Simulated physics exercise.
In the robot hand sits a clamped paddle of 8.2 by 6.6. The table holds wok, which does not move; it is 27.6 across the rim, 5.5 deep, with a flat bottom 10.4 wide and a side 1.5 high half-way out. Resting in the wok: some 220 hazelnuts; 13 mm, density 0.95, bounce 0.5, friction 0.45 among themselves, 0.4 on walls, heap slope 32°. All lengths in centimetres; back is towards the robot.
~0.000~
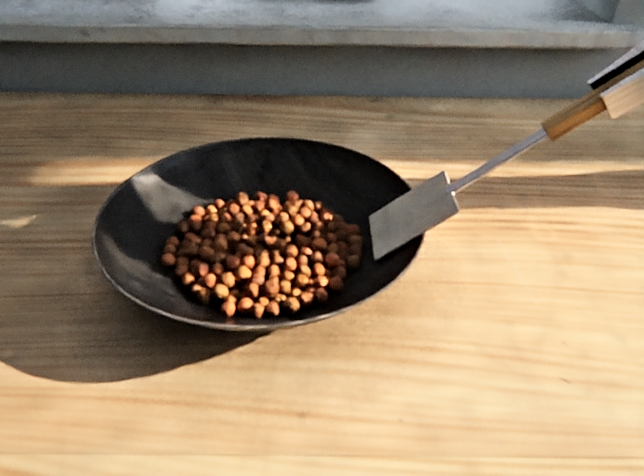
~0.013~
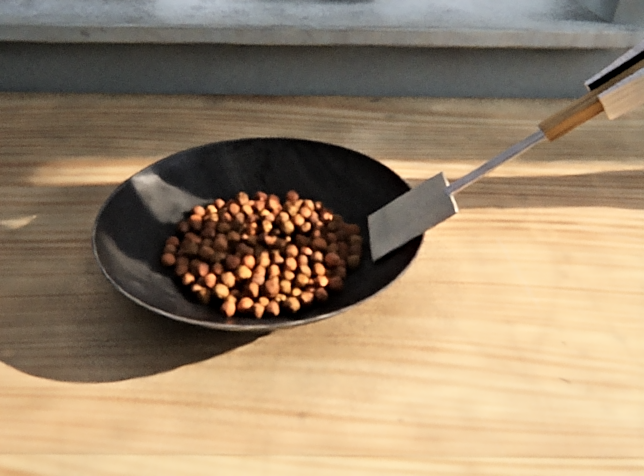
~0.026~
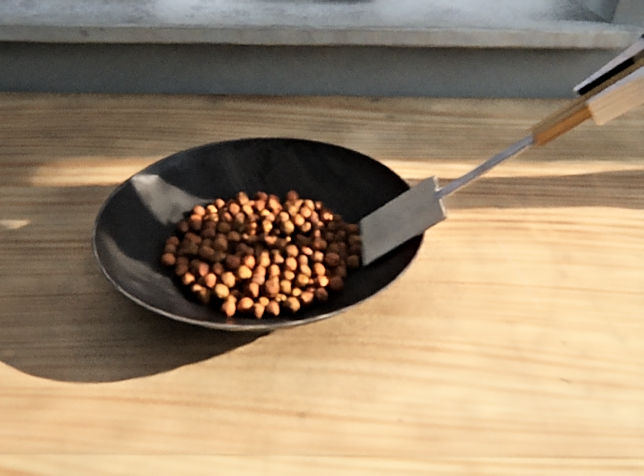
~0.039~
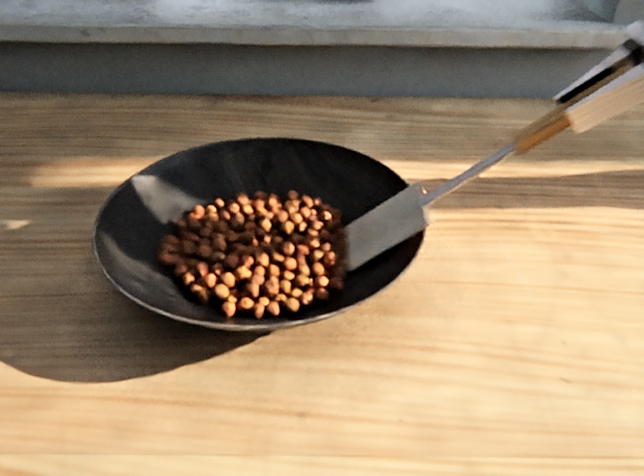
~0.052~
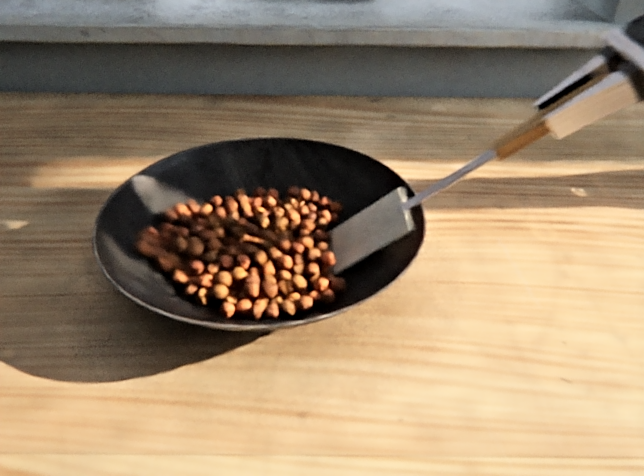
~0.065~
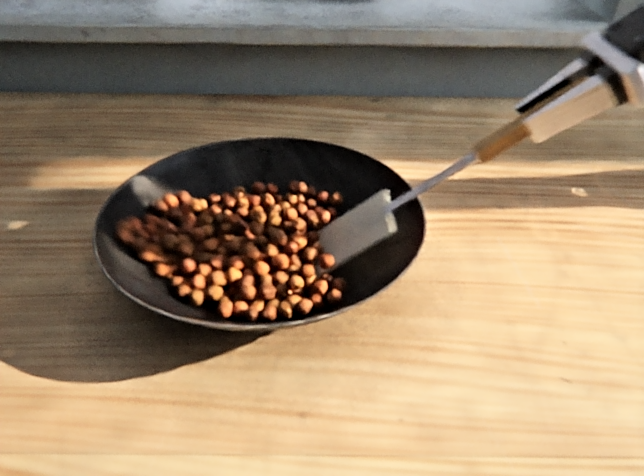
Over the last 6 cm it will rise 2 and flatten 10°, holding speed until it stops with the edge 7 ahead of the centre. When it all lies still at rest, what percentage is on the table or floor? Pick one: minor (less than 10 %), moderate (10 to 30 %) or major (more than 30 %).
Moderate.
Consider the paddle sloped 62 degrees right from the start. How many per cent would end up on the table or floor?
Estimate: Approx. 20 %.
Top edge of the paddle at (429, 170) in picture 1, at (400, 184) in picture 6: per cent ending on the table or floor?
Near 0 in a hundred.
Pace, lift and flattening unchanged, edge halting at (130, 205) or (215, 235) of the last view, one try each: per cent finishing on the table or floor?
Estimates, in order: 35 % and 10 %.
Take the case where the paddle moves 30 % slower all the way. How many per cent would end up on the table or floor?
In that case, close to 5 per cent.
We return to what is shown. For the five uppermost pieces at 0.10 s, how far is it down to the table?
Height: Some 7 cm.
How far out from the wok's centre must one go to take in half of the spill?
26 cm or so.
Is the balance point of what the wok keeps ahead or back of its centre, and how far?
Ahead of centre, roughly 4.0 centimetres.
By 0.10 s, sloping 39°, highest piece 7 above the table; 220 in the wok, 2 on the blade or in flight.
By 0.13 s, sloping 36°, highest piece 9 above the table; 214 in the wok, 8 on the blade or in flight.
By 0.35 s, sloping 29°, highest piece 7 above the table; 187 in the wok, 28 on the table or floor, 7 on the blade or in flight.
By 1.40 s, sloping 29°, highest piece 5 above the table; 187 in the wok, 35 on the table or floor.
Final count, 187 in the wok, 35 on the table or floor. That is 16 % on the table or floor.
